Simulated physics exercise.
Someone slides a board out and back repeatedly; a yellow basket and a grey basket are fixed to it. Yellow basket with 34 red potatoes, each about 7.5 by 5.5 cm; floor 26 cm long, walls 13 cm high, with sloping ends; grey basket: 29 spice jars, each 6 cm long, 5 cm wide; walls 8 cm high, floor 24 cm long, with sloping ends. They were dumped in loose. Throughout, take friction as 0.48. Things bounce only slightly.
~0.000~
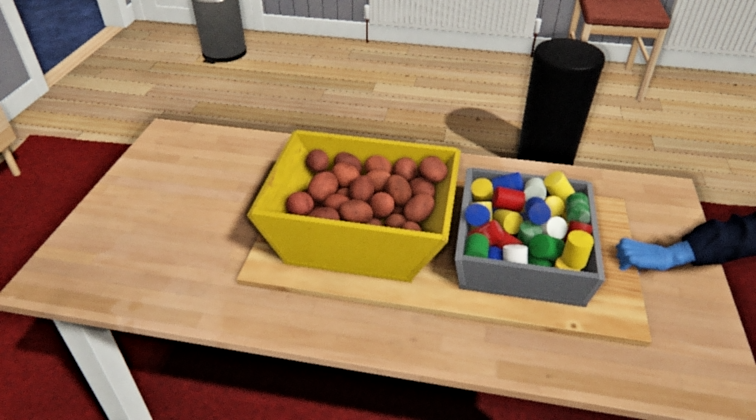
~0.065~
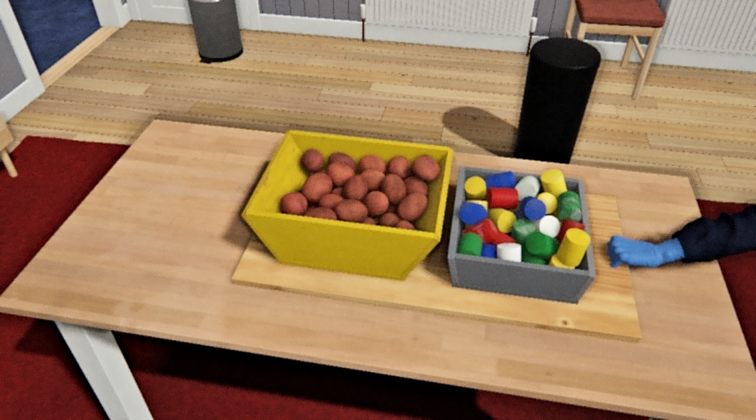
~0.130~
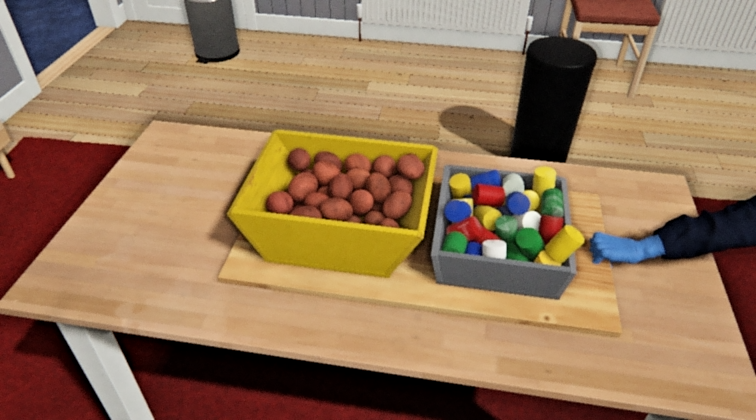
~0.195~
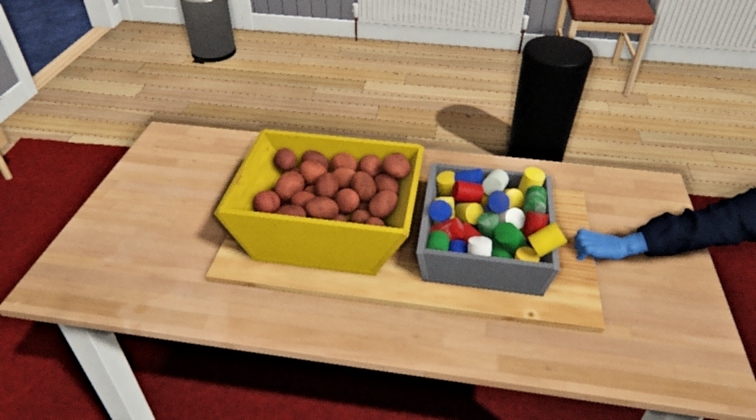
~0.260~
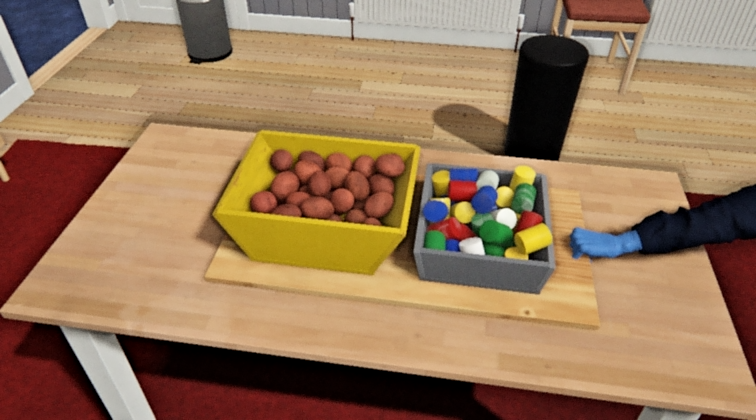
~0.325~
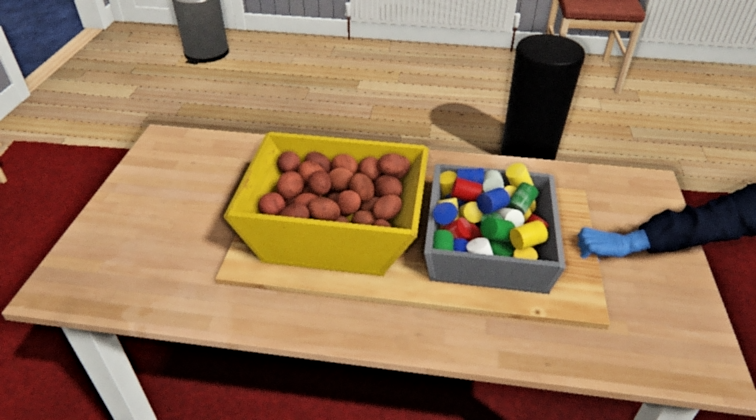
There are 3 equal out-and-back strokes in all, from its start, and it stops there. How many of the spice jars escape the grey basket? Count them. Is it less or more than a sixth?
Below a sixth.
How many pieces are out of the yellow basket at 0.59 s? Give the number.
Yellow basket: Roughly 0 out by then.
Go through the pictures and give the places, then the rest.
In the first picture (we follow the rim corner now nearest the camera), grey basket at (598, 276); yellow basket at (442, 237); board 0 cm from its start; nothing out yet.
In the second picture, grey basket at (589, 273); yellow basket at (435, 236); board 2 cm from its start.
In the third picture, grey basket at (570, 270); yellow basket at (418, 233); board 5 cm from its start.
In the fourth picture, grey basket at (553, 266); yellow basket at (403, 231); board 8 cm from its start.
In the fifth picture, grey basket at (549, 265); yellow basket at (400, 231); board 9 cm from its start.
In the sixth picture, grey basket at (559, 265); yellow basket at (411, 232); board 7 cm from its start; nothing out yet.
After 0.59 s, 0 of 34 out of the yellow basket and 0 of 29 out of the grey basket.
After 0.91 s, 0 of 34 out of the yellow basket and 0 of 29 out of the grey basket.
After 1.37 s, 0 of 34 out of the yellow basket and 0 of 29 out of the grey basket.
When it is over (at 1.95 s), 0 of 34 out of the yellow basket and 1 of 29 out of the grey basket. Asked share, 1 of 29, 3 per cent.
